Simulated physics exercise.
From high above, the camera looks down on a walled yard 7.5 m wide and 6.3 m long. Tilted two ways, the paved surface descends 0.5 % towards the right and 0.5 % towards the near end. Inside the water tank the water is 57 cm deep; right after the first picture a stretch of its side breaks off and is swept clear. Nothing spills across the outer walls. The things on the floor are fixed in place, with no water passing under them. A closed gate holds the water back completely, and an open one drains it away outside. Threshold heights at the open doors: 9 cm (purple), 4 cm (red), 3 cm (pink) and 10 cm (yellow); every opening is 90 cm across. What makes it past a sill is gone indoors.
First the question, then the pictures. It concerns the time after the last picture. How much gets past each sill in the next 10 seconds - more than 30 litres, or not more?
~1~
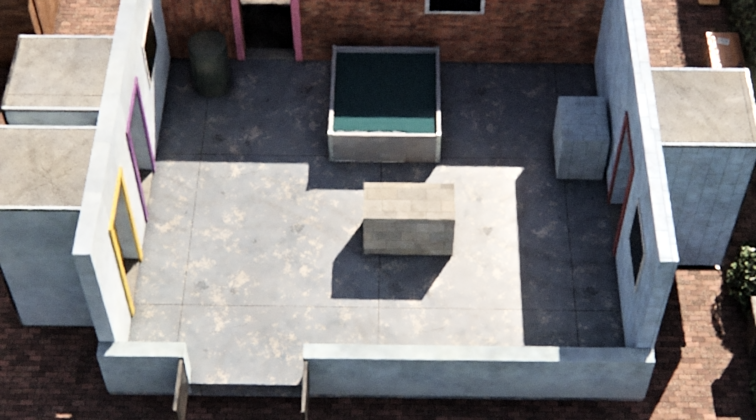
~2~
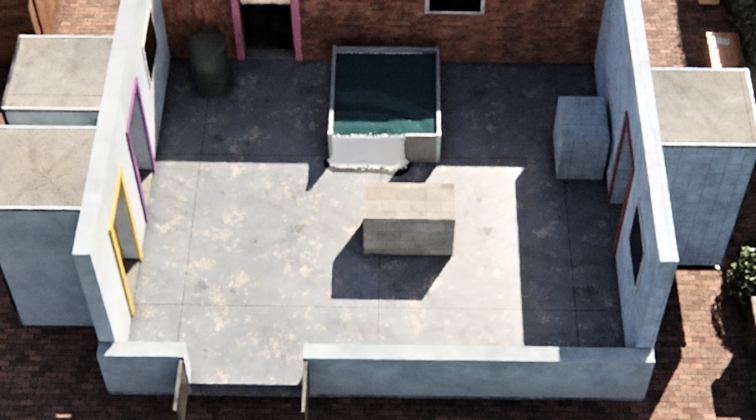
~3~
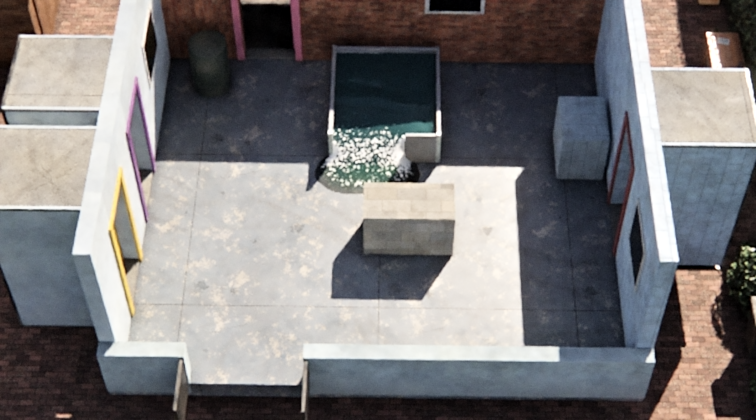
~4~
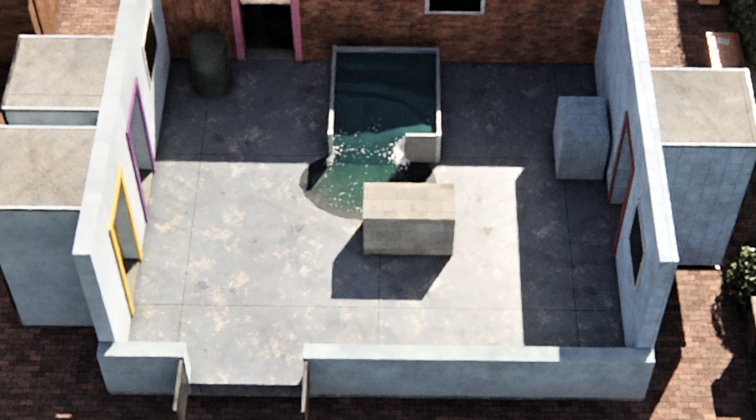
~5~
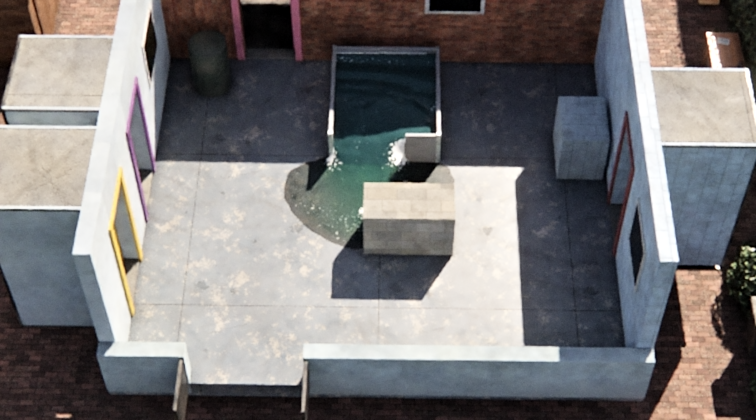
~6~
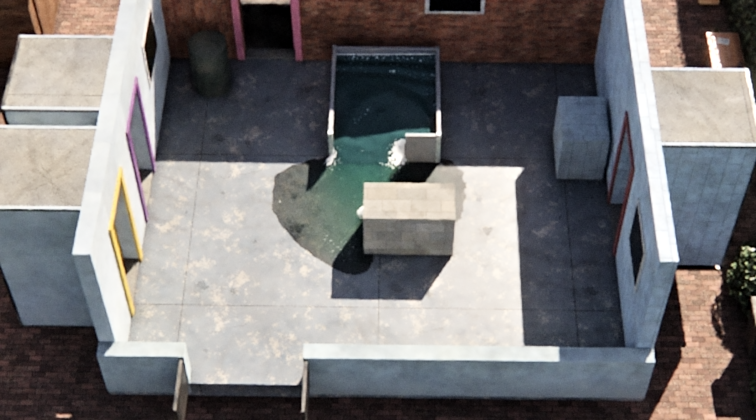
Purple door: Within the allowance; red door: Beyond the allowance; pink door: Within the allowance; yellow door: Within the allowance.
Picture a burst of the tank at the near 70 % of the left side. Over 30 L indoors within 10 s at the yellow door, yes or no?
Then yellow does not exceed it.
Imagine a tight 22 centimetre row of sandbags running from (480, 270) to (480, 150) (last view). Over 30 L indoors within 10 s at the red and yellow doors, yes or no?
Doors: Red stays under / yellow stays under.
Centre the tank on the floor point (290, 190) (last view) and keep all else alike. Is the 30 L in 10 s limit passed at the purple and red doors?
Lab note: Purple door limit not exceeded; red door limit not exceeded.
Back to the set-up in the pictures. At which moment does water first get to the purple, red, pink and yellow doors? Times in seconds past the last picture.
Purple 3.0 s, red 1.4 s, pink not within the 10 s, yellow 1.8 s.
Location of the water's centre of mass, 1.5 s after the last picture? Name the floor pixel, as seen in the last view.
Centre: Roughly (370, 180) px.
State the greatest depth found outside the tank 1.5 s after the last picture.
About 29 cm.
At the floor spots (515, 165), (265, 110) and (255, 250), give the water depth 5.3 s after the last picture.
Listed order: 2 / 0 / 3 cm.
Then, 0.7 s after the last picture water covers 20 % of the floor and is deepest (36 cm) near (383, 208); purple door not reached, red door not reached, pink door not reached, yellow door not reached.
Then, 1.5 s after the last picture water covers 40 % of the floor and is deepest (29 cm) near (383, 217); purple door not reached, red door 5 cm at the sill, 0 L in, pink door not reached, yellow door not reached.
Then, 2.8 s after the last picture water covers 50 % of the floor and is deepest (20 cm) near (128, 347); purple door not reached, red door 10 cm at the sill, 22 L in, pink door not reached, yellow door 11 cm at the sill, 1 L in.
Then, 5.3 s after the last picture water covers 65 % of the floor and is deepest (10 cm) near (383, 217); purple door 3 cm at the sill, 0 L in, red door 7 cm at the sill, 45 L in, pink door not reached, yellow door 7 cm at the sill, 3 L in.
Then, 9.3 s after the last picture water covers 80 % of the floor and is deepest (6 cm) near (527, 374); purple door 2 cm at the sill, 0 L in, red door 4 cm at the sill, 55 L in, pink door not reached, yellow door 3 cm at the sill, 3 L in.
